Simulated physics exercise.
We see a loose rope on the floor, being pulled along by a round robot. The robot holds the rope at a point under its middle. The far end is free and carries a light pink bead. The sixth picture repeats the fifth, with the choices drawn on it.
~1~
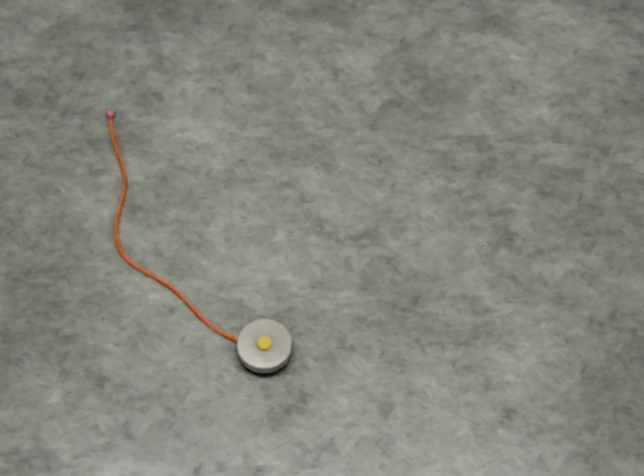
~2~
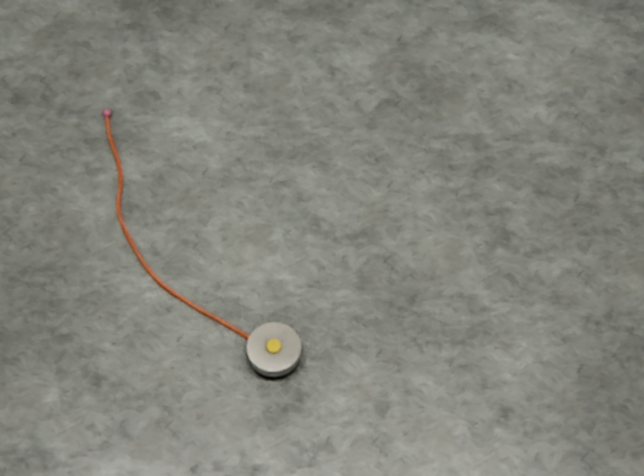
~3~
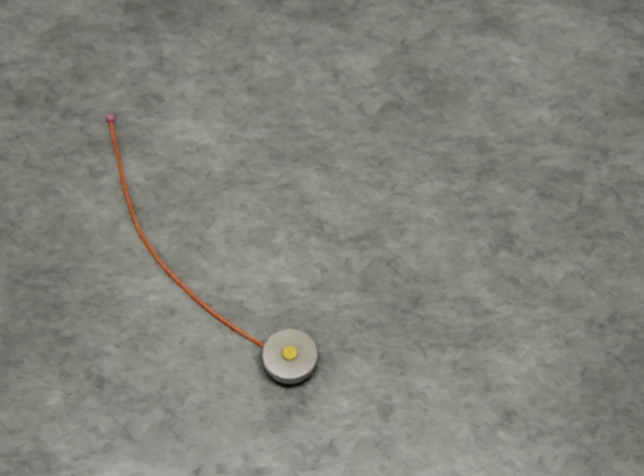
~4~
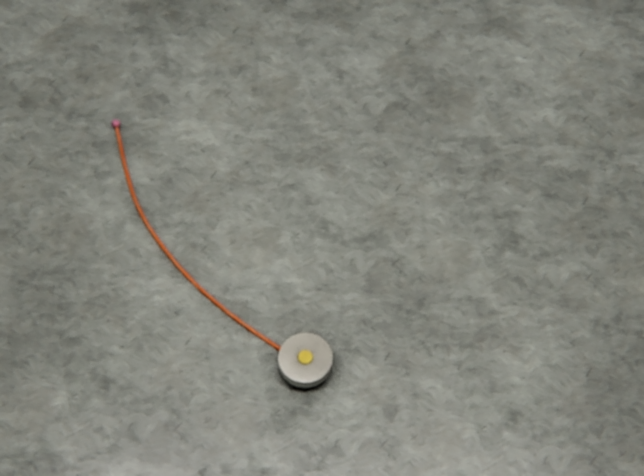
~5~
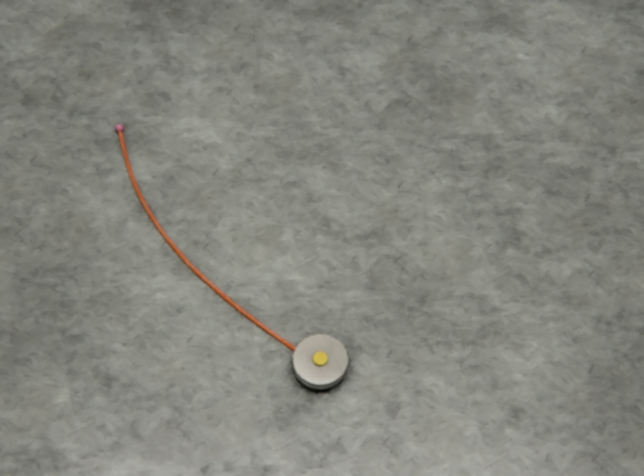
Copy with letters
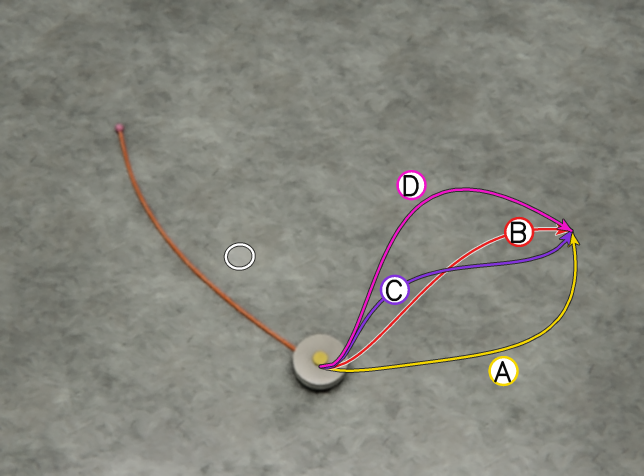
A round gray robot with a yellow dot on top crept to the right across a gray floor, pulling an orange rope whose bends smoothed into one curve before its pink-tipped end trailed slightly after.
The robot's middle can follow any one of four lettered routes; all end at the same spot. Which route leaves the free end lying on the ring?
Route A.
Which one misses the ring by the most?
D.
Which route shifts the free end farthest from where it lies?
Route A.
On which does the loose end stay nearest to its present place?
Route D.
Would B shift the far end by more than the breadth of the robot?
On that route, yes.
On the marked copy, A from (320, 367) via (498, 351) to (572, 233); B from (320, 367) via (437, 279) to (569, 231); C from (320, 367) via (429, 274) to (571, 231); D from (320, 367) via (406, 219) to (571, 231); the ring at (240, 256).
With A. Early on, robot (454, 355), middle of the rope (280, 294), free end (152, 194).
Further on, robot (567, 305), middle of the rope (380, 305), free end (218, 244).
At the end, robot (573, 226), middle of the rope (411, 293), free end (241, 255); the free end is on the ring.
As for the rest, B leaves the free end at (220, 220); C leaves the free end at (223, 216); D leaves the free end at (224, 191).
